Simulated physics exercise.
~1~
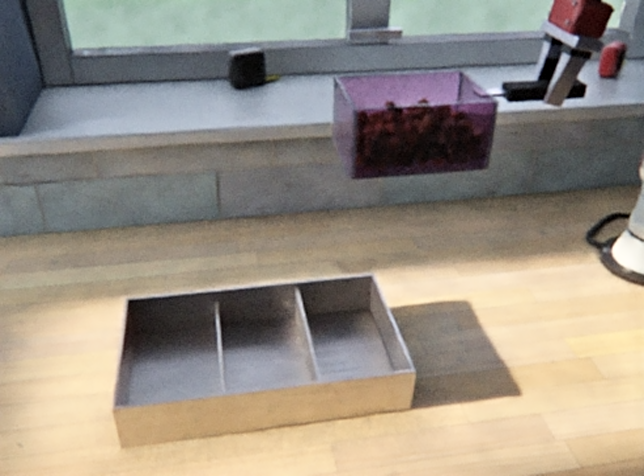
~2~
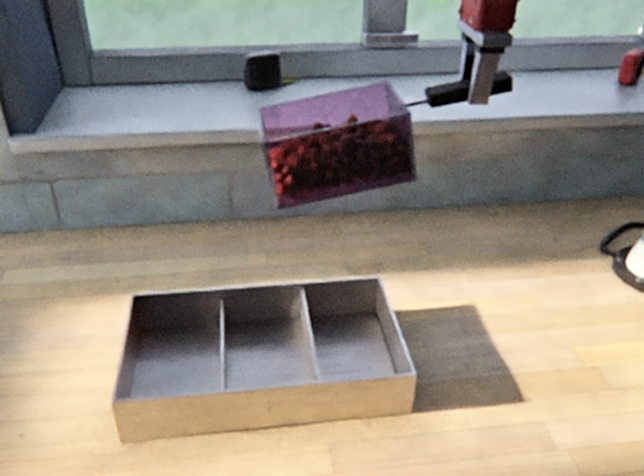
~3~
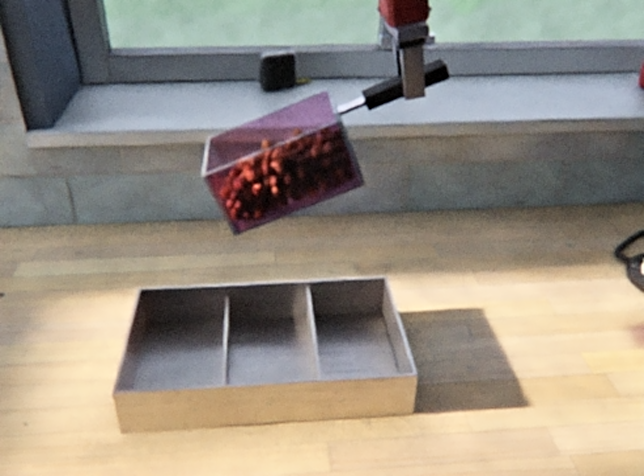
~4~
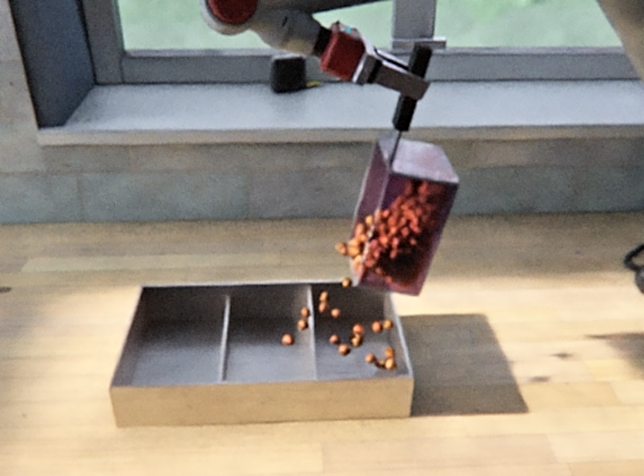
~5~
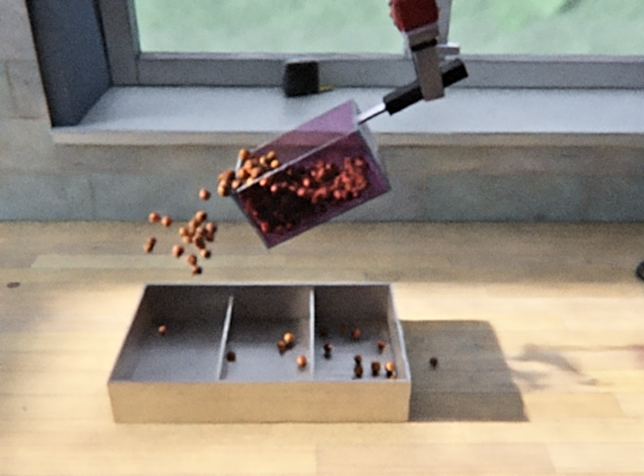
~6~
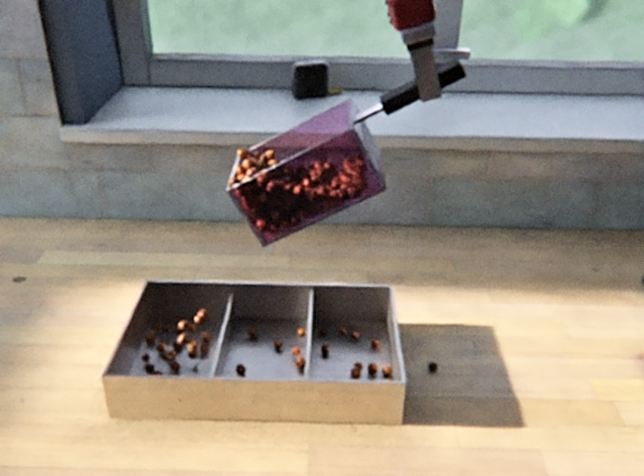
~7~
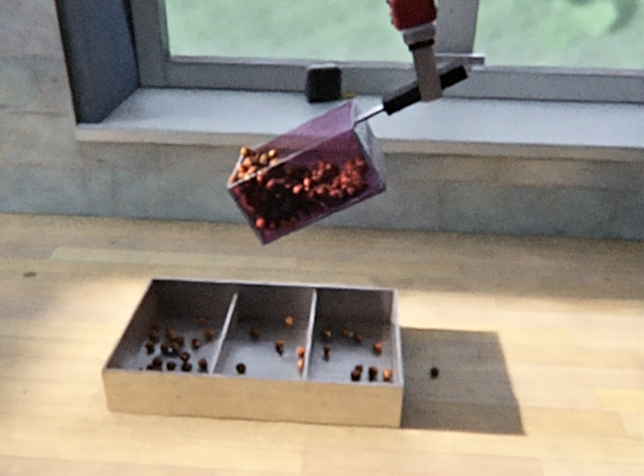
A gripped purple box tips, scatters some hazelnuts across a divided tray, and keeps most.
